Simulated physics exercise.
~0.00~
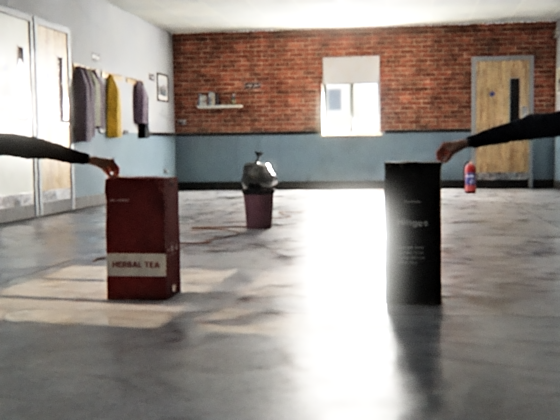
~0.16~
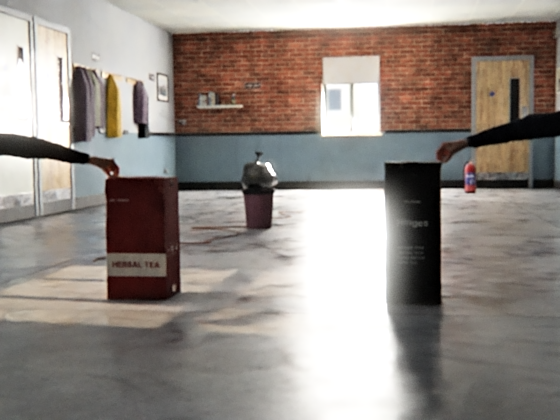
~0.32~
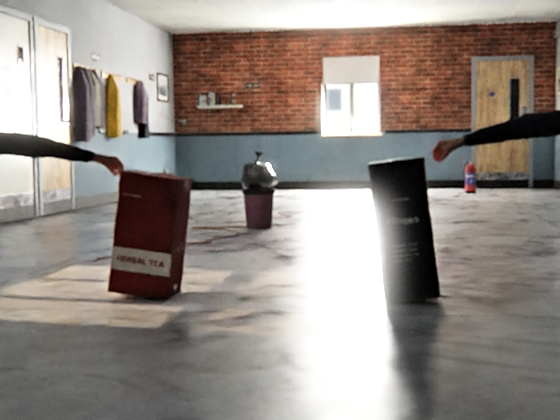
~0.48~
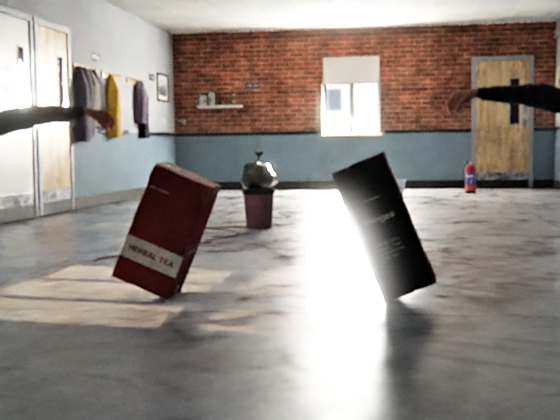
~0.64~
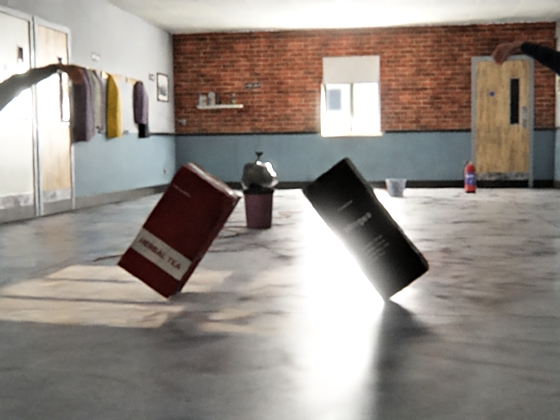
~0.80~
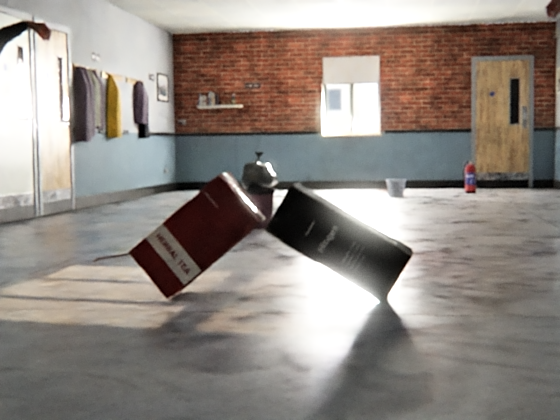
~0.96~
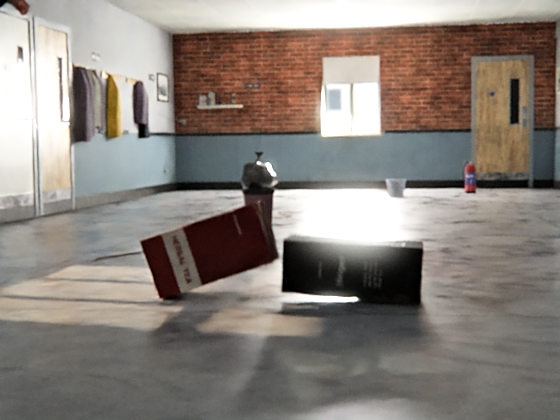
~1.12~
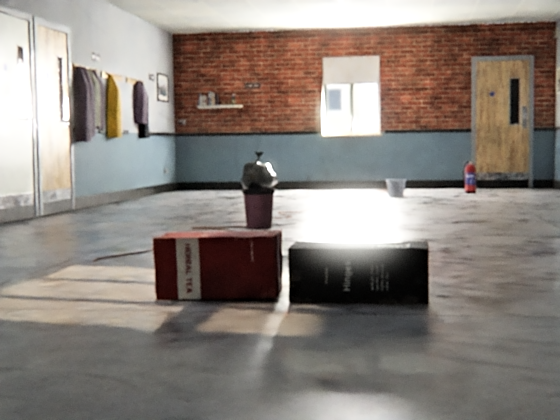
Two hands tipping a red herbal tea box and a black box toward each other, both toppling onto their sides.
